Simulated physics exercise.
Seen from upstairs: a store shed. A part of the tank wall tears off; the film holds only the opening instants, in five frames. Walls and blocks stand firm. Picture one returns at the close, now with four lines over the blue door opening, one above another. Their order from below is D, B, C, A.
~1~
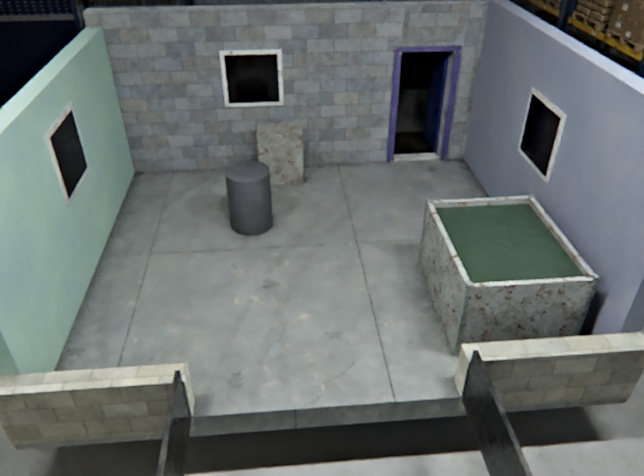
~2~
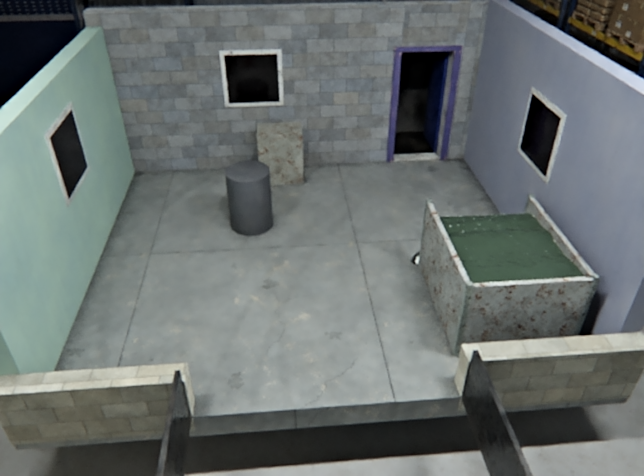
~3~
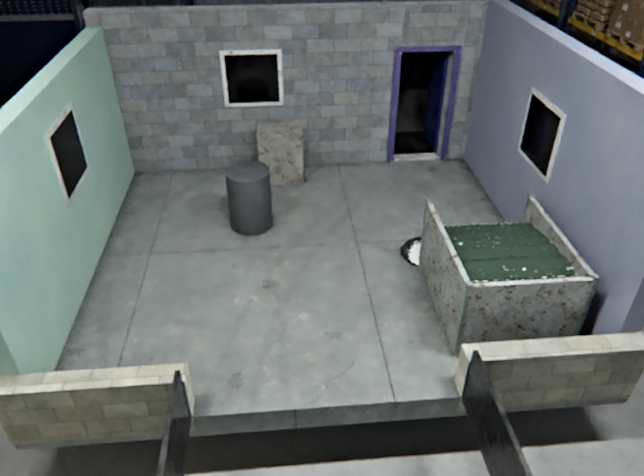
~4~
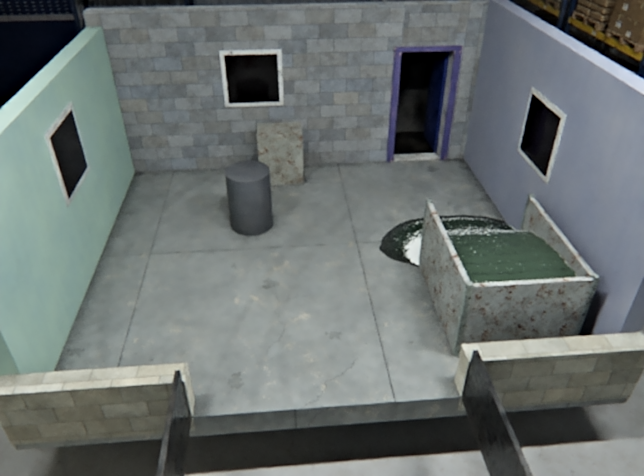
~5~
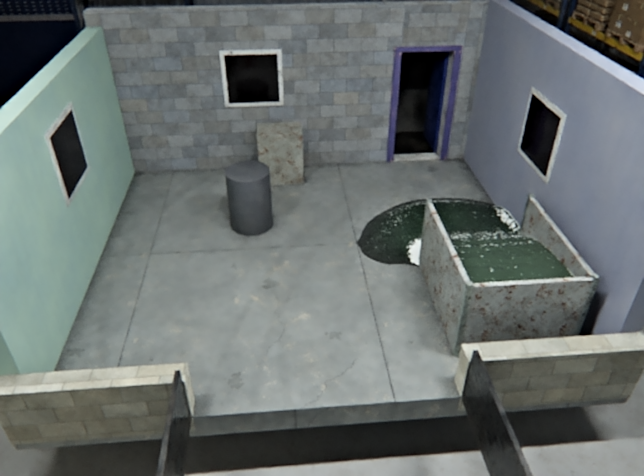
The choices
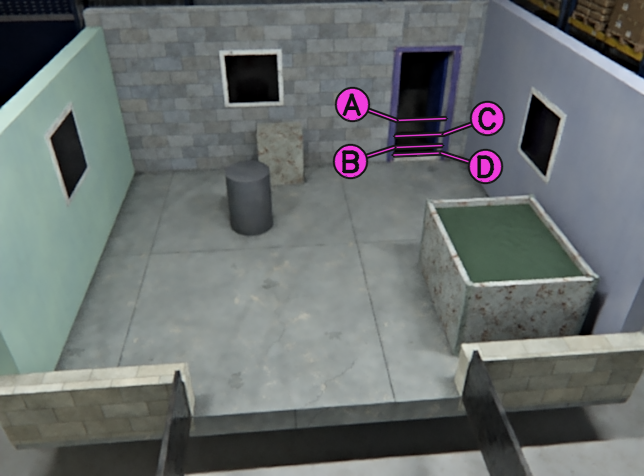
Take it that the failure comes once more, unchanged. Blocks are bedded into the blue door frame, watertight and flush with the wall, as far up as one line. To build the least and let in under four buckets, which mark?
Mark C just does it.
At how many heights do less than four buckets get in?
Two of the four.
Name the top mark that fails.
The answer is B.
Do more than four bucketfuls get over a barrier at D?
Yes.
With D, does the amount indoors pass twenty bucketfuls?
Yes.
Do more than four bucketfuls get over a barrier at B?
Yes, that goes wrong.
On the marked copy, A at (421, 119); B at (418, 146); C at (419, 135); D at (417, 153); from the bottom up D, B, C, A.
With A, nothing gets over.
With B, about 13 bucketfuls get in.
With C, a splash gets over, under a bucket.
With D, dozens of bucketfuls pour in.
